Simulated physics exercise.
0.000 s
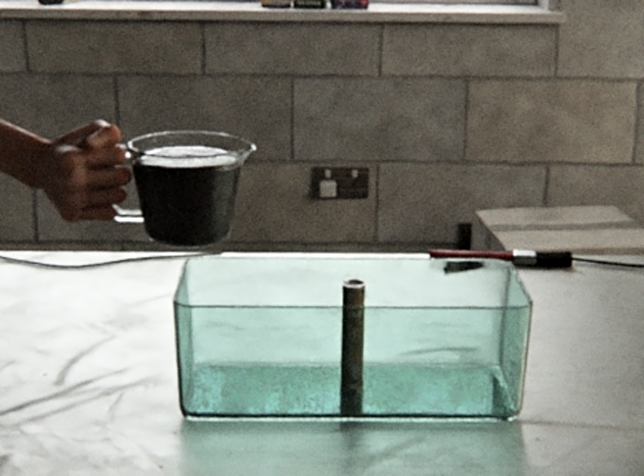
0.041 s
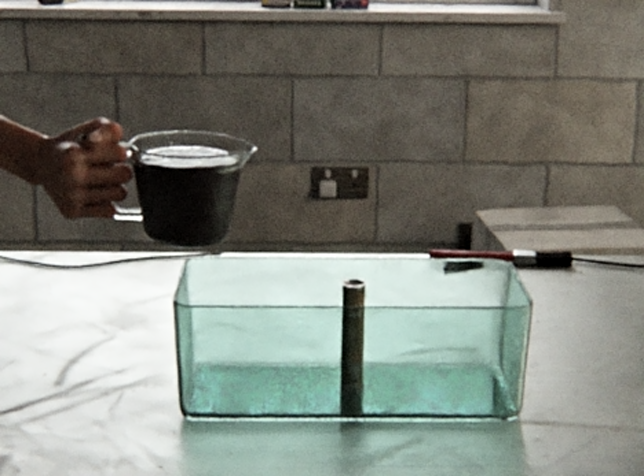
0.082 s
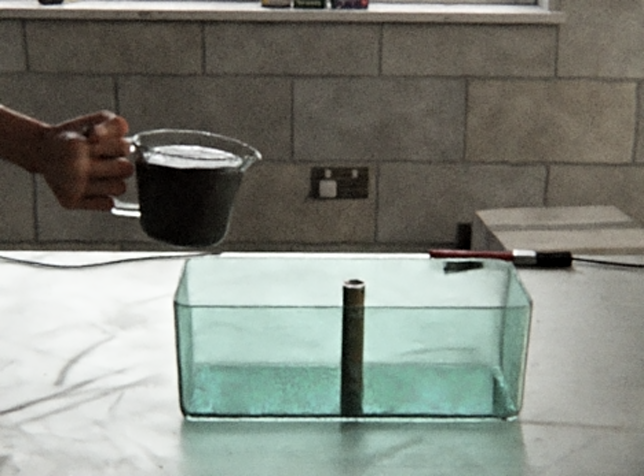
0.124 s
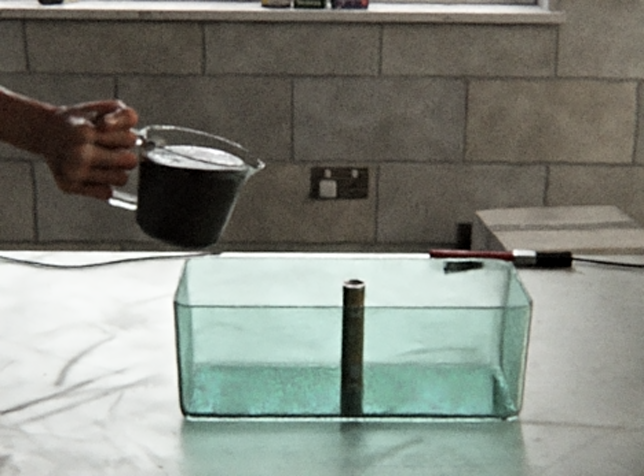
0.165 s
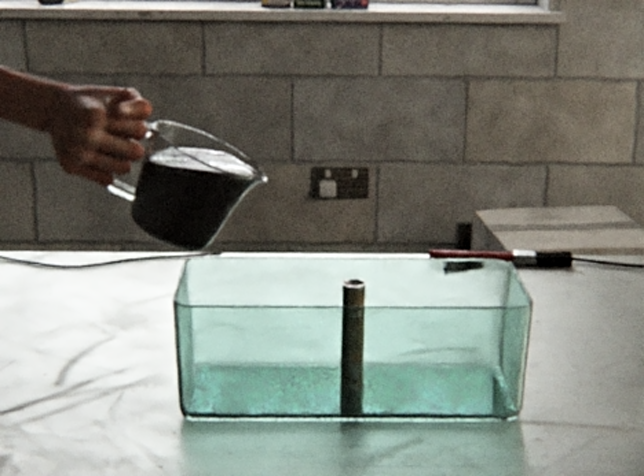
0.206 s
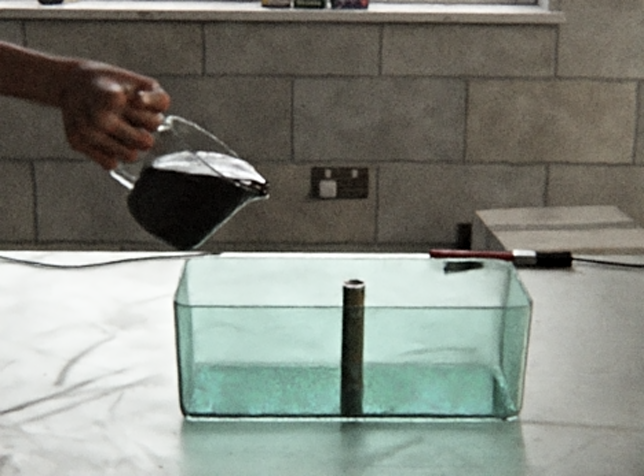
Hand holding a glass measuring jug of dark liquid, tilting it rightward beside a clear basin with an upright tin inside.
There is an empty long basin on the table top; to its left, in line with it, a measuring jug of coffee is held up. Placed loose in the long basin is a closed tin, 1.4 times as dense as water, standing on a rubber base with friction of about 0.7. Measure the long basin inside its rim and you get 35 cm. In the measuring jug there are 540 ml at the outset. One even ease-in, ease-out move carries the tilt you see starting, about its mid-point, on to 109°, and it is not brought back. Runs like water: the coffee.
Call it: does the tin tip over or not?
It does not.
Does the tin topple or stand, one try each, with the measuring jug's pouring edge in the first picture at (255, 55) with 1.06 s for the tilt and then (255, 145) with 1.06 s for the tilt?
The tin overturns the first time and stays vertical the second time.
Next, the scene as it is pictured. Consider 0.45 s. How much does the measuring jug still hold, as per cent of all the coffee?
Still held: Roughly 32 % of the total.
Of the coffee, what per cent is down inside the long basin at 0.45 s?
Roughly 48 percent.
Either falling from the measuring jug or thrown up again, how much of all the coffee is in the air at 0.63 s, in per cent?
3 per cent, roughly.
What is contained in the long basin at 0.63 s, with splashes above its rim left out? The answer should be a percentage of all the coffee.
Around 94 in a hundred.
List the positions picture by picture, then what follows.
It leans 0°; its right rim is at (255, 147); the coffee meets the walls at (136, 157) and (240, 157); the long basin's rim runs from (179, 282) to (521, 284); the tin's top is at (354, 288), in the first frame.
It leans 2°; its right rim is at (257, 149); the coffee meets the walls at (136, 156) and (241, 158), in the second frame.
It leans 7°; its right rim is at (260, 155); the coffee meets the walls at (140, 154) and (244, 161), in the third frame.
It leans 15°; its right rim is at (264, 165); the coffee meets the walls at (146, 153) and (249, 164), in the fourth frame.
It leans 25°; its right rim is at (268, 179); the coffee meets the walls at (147, 159) and (256, 169), in the fifth frame.
It leans 37°; its right rim is at (268, 195); the coffee meets the walls at (145, 169) and (264, 186); 3 per cent is over the edge, in the sixth frame.
After 0.45 s the tilt is 104° and 32 per cent is still to pour; the tin stands where it began.
After 0.63 s the tilt is 109° and 3 per cent is still to pour; the tin stands where it began.
After 0.82 s the tilt is 109° and 0 per cent is still to pour; the tin stands where it began.
After 1.02 s the tilt is 109° and 0 per cent is still to pour; the tin stands where it began.
In the end the tin stands where it began.
